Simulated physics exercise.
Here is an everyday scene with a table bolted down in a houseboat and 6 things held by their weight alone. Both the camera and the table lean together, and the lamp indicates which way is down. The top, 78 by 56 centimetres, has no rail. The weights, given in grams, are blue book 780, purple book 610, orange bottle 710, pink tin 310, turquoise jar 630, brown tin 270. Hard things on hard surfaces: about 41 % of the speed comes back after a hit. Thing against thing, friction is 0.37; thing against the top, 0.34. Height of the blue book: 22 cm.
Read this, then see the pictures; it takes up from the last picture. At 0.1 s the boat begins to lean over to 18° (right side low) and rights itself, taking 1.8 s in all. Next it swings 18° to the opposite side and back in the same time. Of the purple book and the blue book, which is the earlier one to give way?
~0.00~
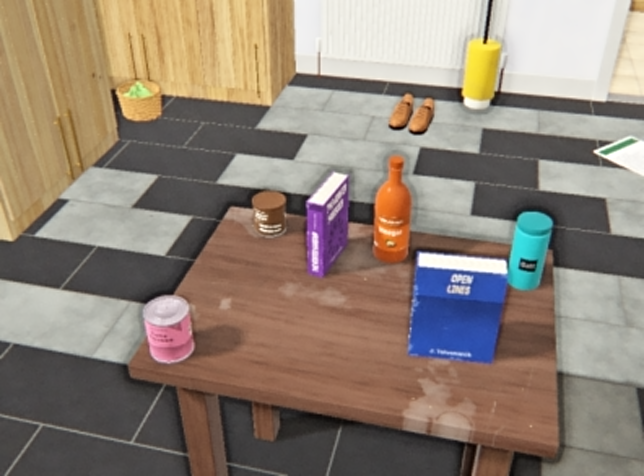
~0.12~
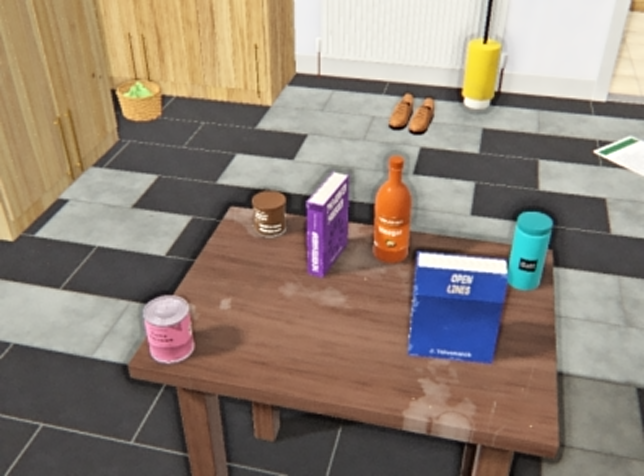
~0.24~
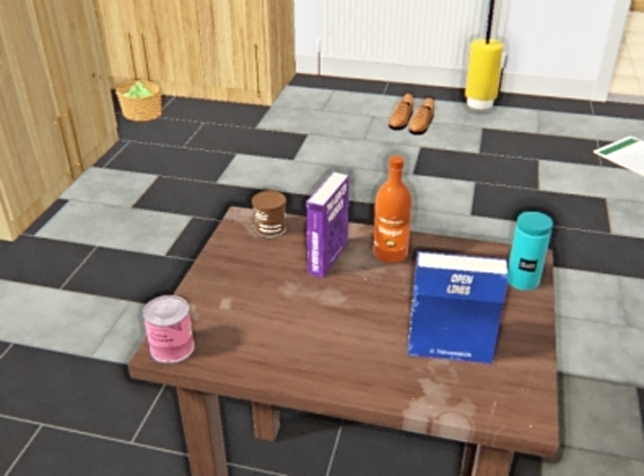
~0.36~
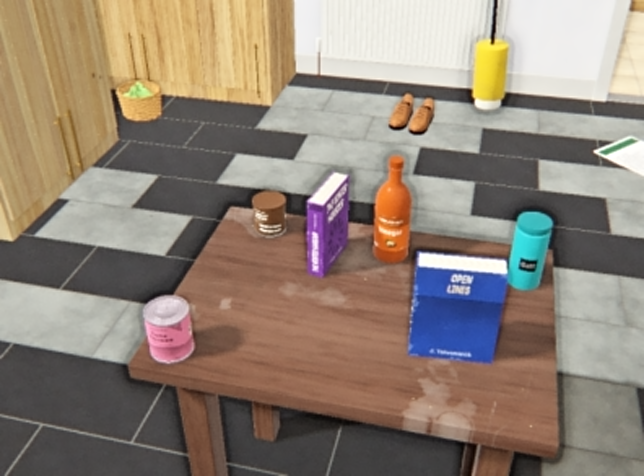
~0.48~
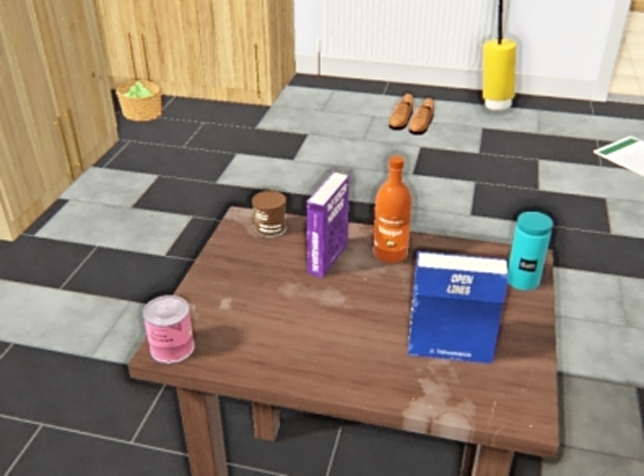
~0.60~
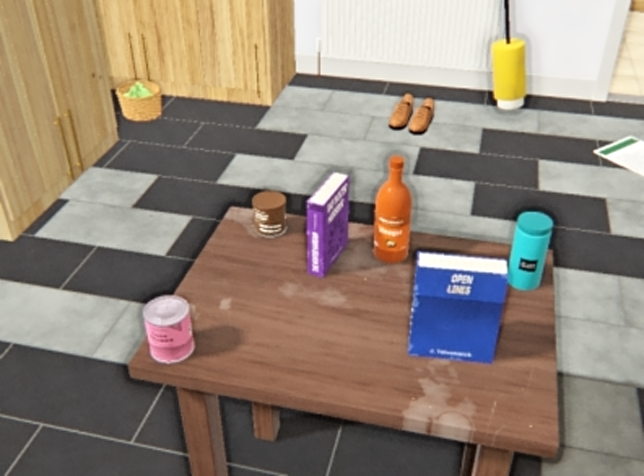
It is the former of the two.
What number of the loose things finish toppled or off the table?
2.
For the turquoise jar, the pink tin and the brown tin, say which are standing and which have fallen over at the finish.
The turquoise jar keeps standing; the pink tin keeps standing; the brown tin is still upright.
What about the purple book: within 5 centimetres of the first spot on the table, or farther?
Outcome for the purple book: Displaced.
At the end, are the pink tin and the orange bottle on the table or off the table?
Result: Pink tin remains in bounds, orange bottle goes out of bounds.
Around 1.50 s, boat heeled 7°, right side down; purple book on its side near (398, 264); orange bottle on its side; turquoise jar shifted 2 cm.
Around 3.40 s, boat heeled 4°, left side down; orange bottle now off the table; purple book on its side near (398, 264); turquoise jar shifted 2 cm.
Finally (4.2 s), off the table, orange bottle; on their side or leaning hard on the table, purple book; the other 4 still in place (within 5 cm). Final places as that camera would see them, purple book near (398, 264), blue book near (456, 309). Purple book went at 1.08 s; blue book was never lost.
